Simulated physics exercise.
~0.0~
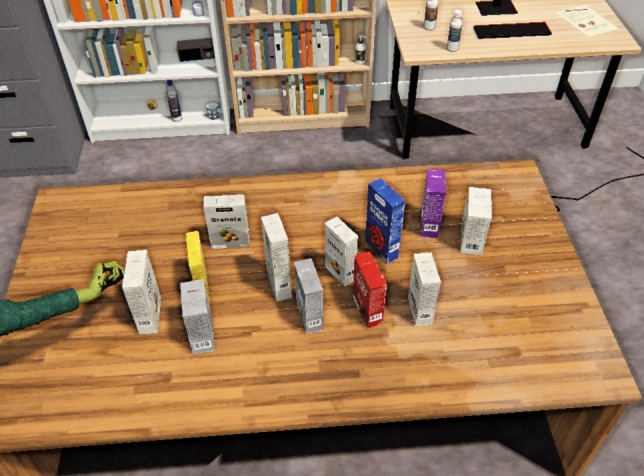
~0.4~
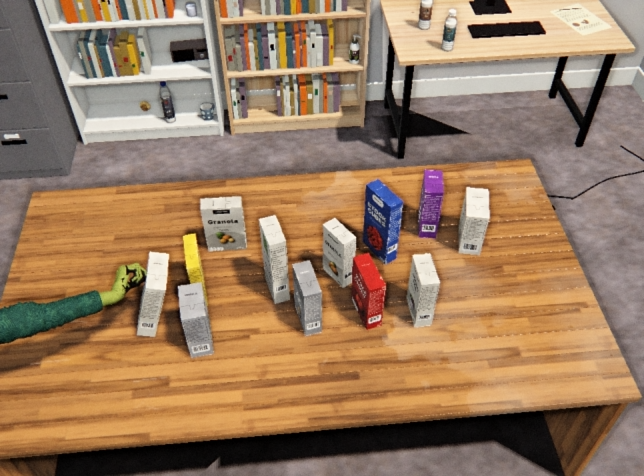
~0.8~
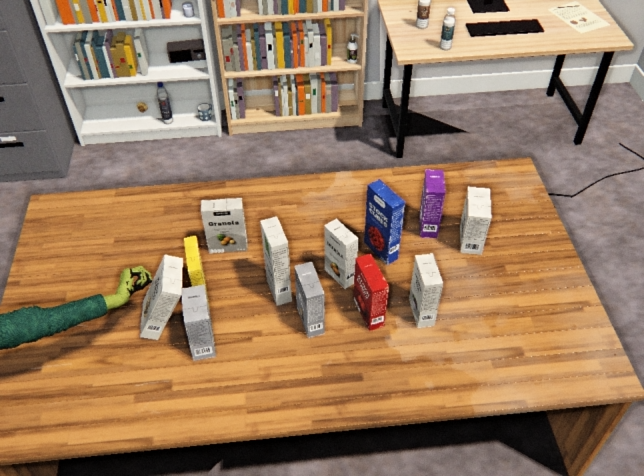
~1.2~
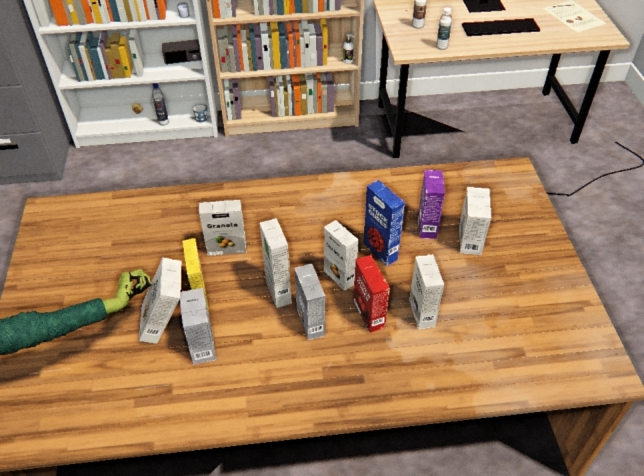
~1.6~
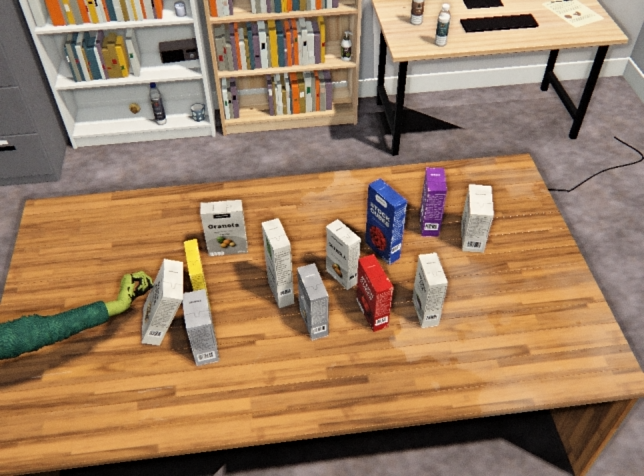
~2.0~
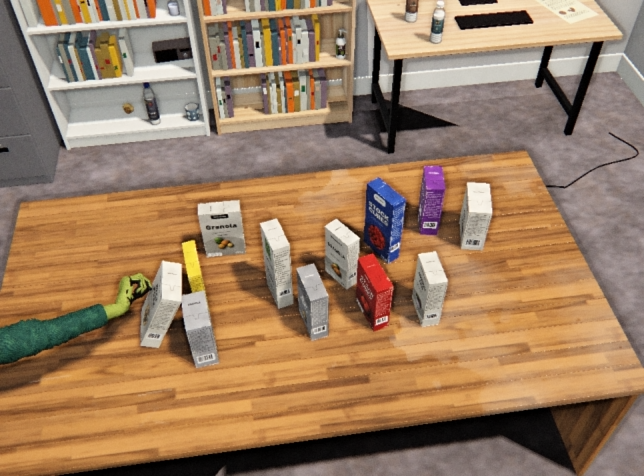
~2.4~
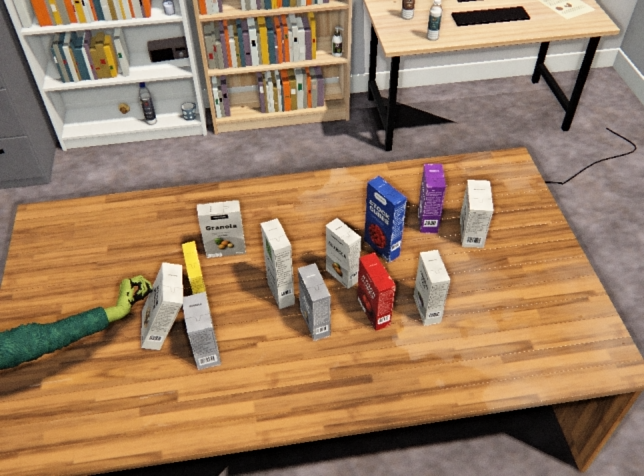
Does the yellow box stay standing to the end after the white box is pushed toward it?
Yes, the yellow box is still upright in its place at the end, with the white box leaning near it.
